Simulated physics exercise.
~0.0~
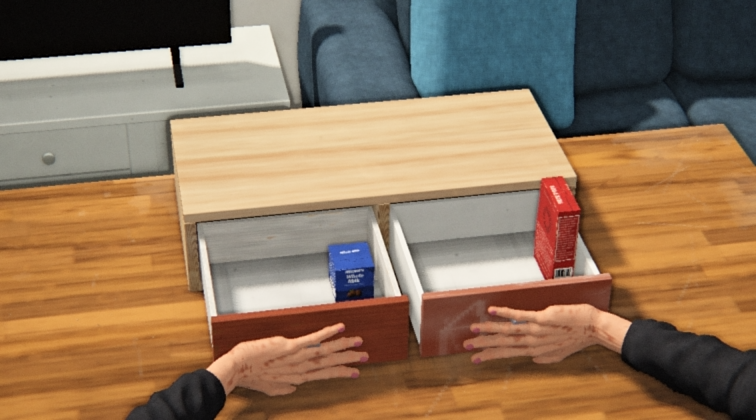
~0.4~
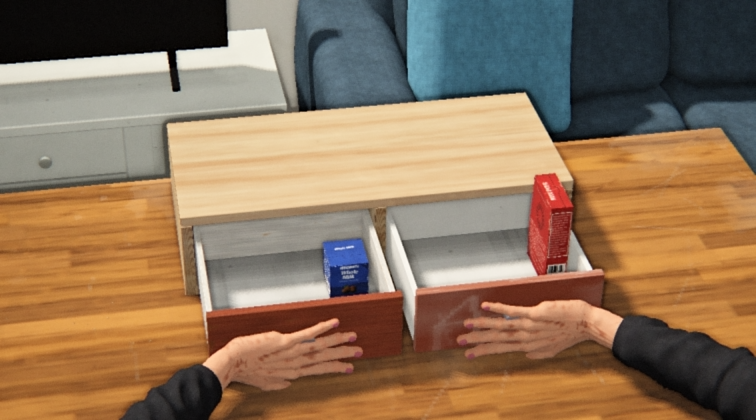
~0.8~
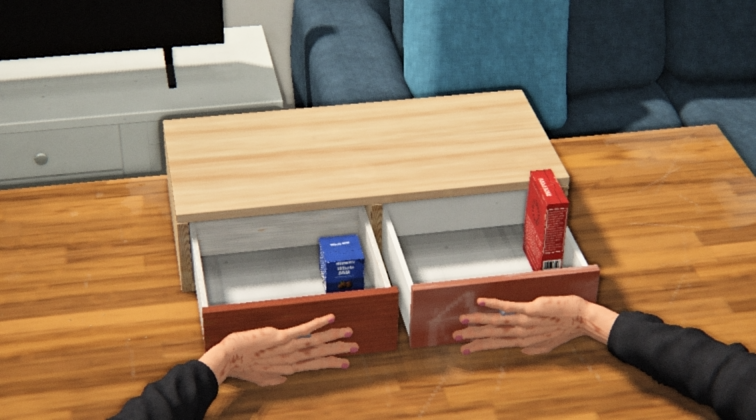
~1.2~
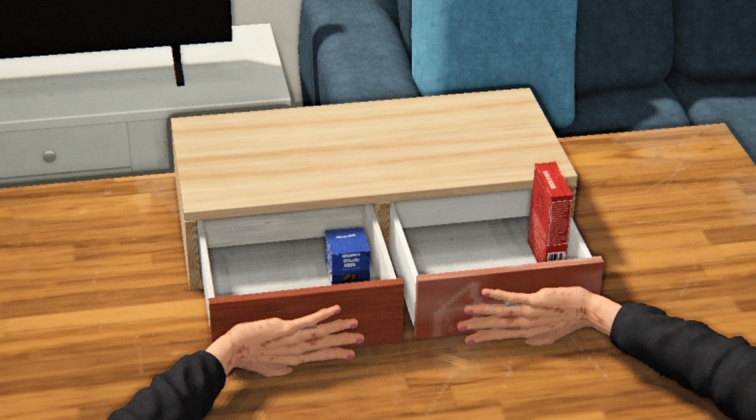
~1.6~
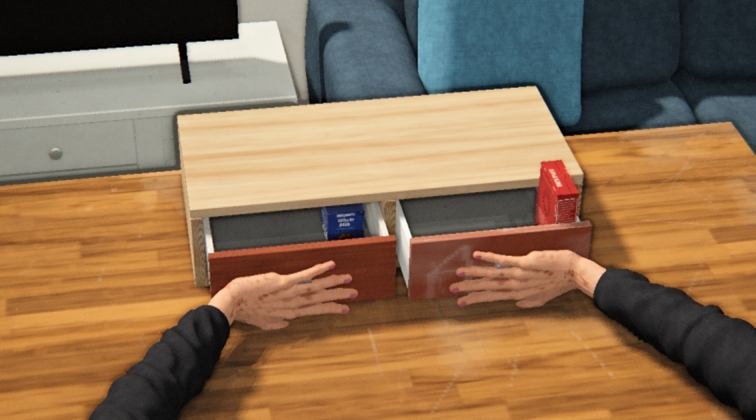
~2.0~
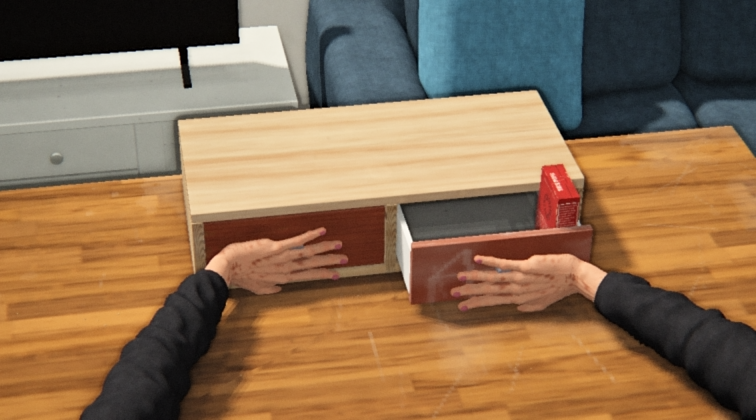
Two hands pushing in the drawers of a low wooden cabinet, the left closing fully, the right jamming with a red packet upright inside.
